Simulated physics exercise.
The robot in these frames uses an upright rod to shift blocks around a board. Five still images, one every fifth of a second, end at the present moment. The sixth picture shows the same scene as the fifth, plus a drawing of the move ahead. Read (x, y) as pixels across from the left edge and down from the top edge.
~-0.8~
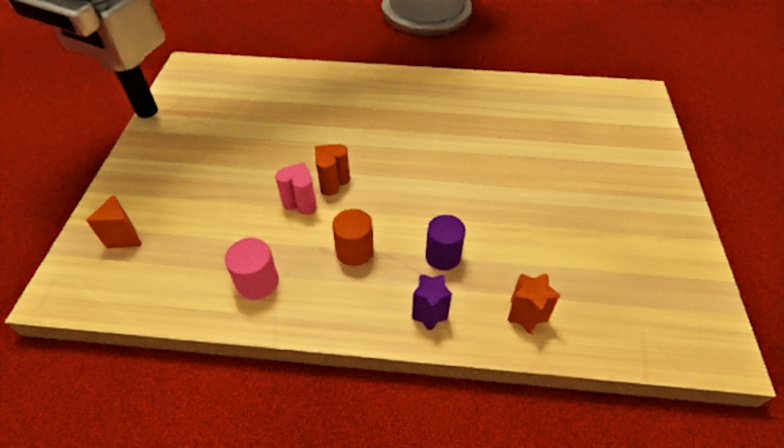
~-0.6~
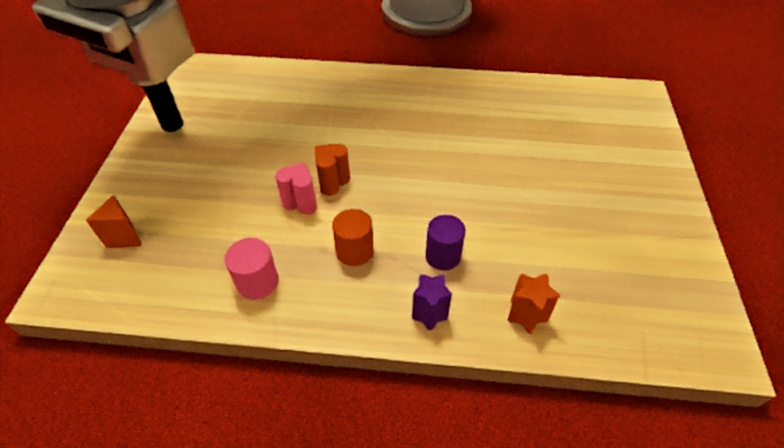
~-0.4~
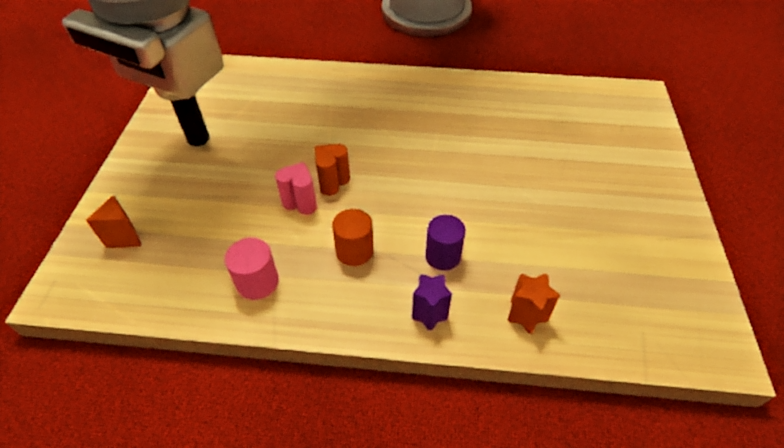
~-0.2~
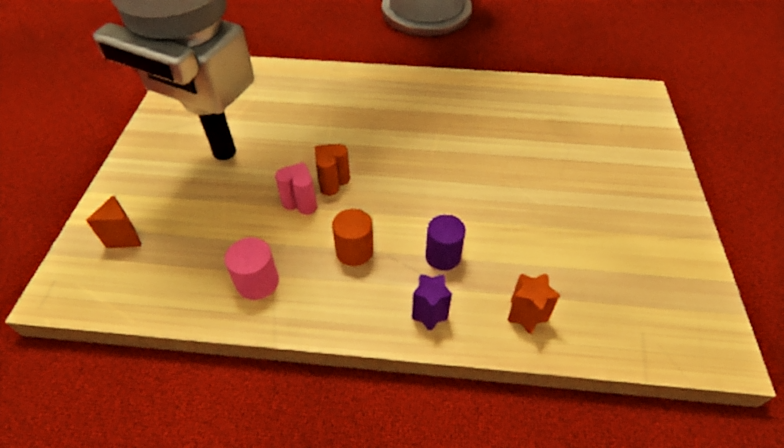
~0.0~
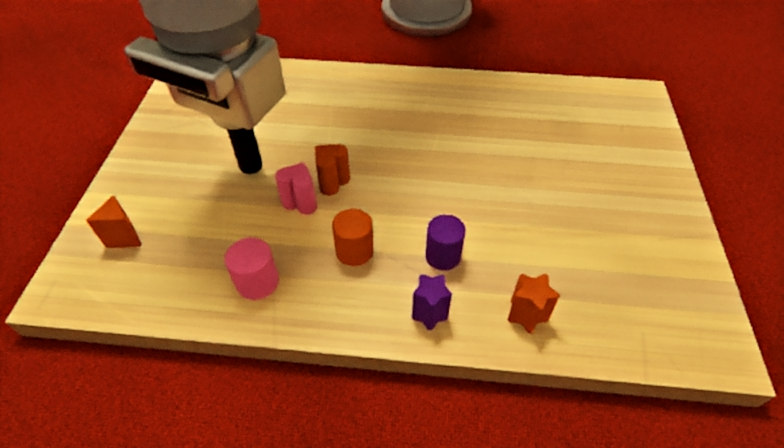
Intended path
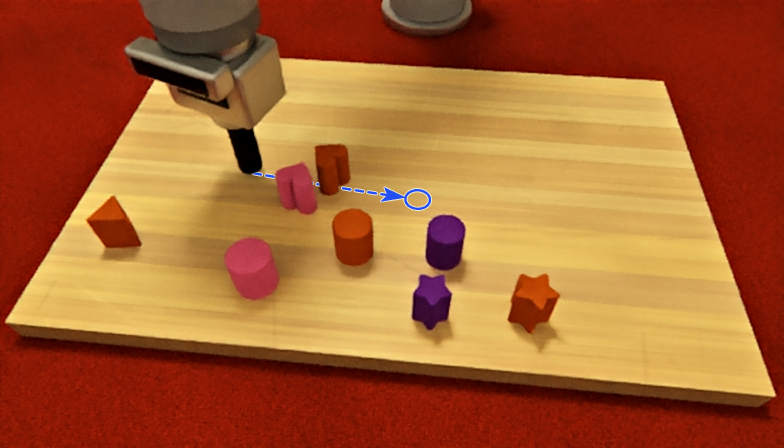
At first, a robot's black rod stands near the upper left corner of a wooden board scattered with pink, orange and purple blocks. The rod then moves steadily right and toward the viewer, getting closer to the pink heart, ending just to its upper left, while every block stays still.
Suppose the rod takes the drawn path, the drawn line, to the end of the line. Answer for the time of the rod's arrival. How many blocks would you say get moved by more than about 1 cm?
Going by the path, one of them shifts by more than about 1 cm.
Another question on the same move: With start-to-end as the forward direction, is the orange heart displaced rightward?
My answer is no.
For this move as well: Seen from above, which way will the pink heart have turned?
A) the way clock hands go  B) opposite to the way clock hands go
I'll go with A - the way clock hands go.
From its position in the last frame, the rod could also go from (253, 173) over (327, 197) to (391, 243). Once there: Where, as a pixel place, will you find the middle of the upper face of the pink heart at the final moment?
It is going to be at (308, 187).
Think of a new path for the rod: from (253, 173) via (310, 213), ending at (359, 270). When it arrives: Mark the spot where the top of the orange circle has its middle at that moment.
My estimate: (392, 243).
The line goes from (253, 173) to (418, 199).
What follows on the original path. One third of the way, rod (307, 176); nothing pushed yet.
Two thirds of the way, rod (361, 184); pink heart (299, 175), turned 25° clockwise; orange heart (387, 157), turned 25° anticlockwise.
At the end, rod (418, 192); pink heart (299, 175), turned 25° clockwise; orange heart (428, 153), turned 65° anticlockwise; orange circle unmoved.
